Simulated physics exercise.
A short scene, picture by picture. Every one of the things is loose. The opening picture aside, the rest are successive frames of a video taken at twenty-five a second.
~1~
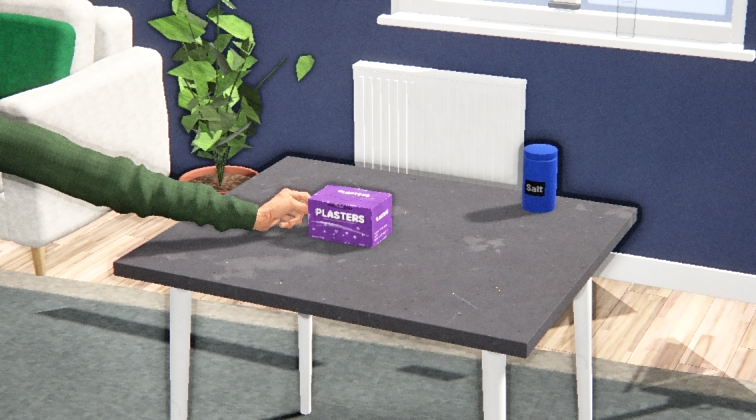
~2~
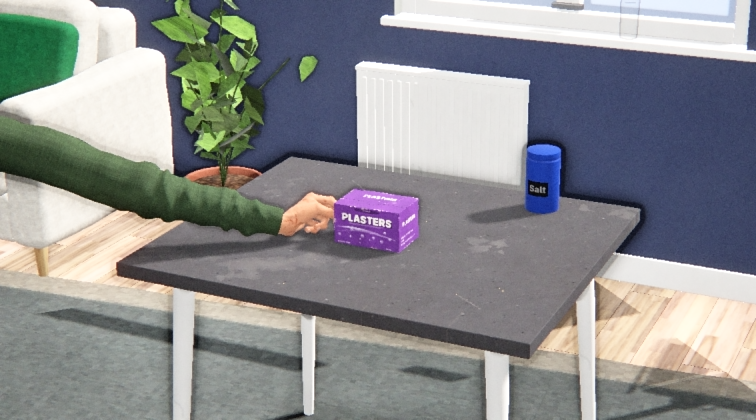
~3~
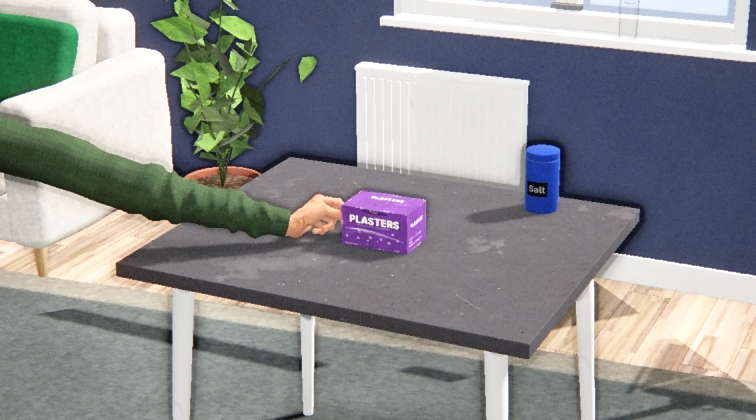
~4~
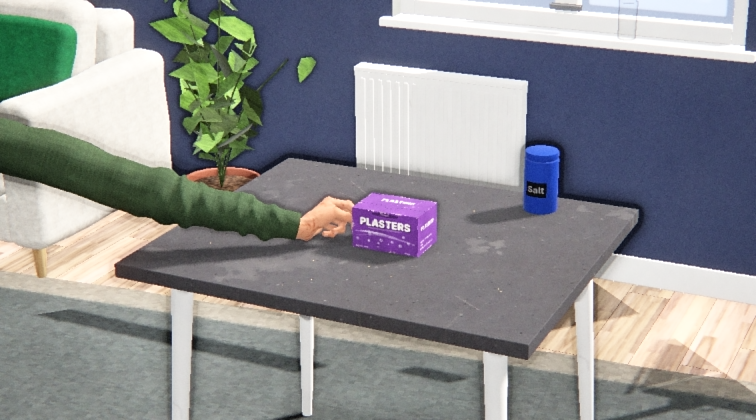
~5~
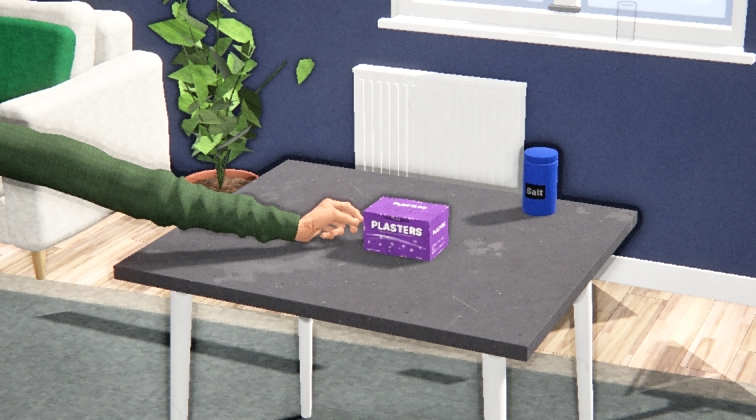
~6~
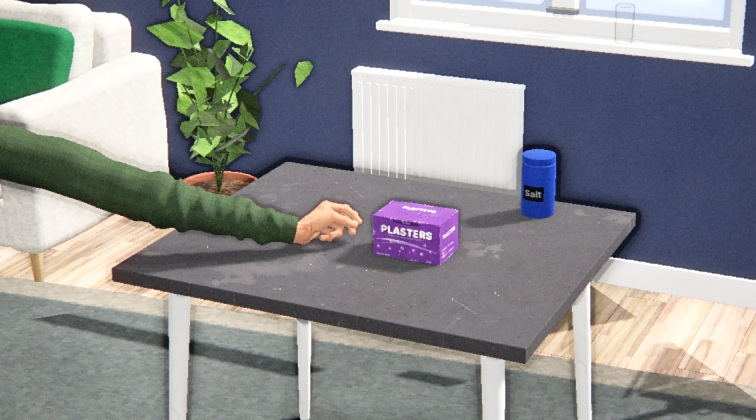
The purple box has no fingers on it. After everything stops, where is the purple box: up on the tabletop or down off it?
Seems to me it never makes it past the edge.
Then, 0.10 s later than the last frame, purple box moved about its own width near (438, 236).
Then, 0.20 s later than the last frame, purple box moved about its own width near (450, 238).
When it is over, moved from the start, purple box. End places, in pixels of the last picture, purple box near (454, 239).
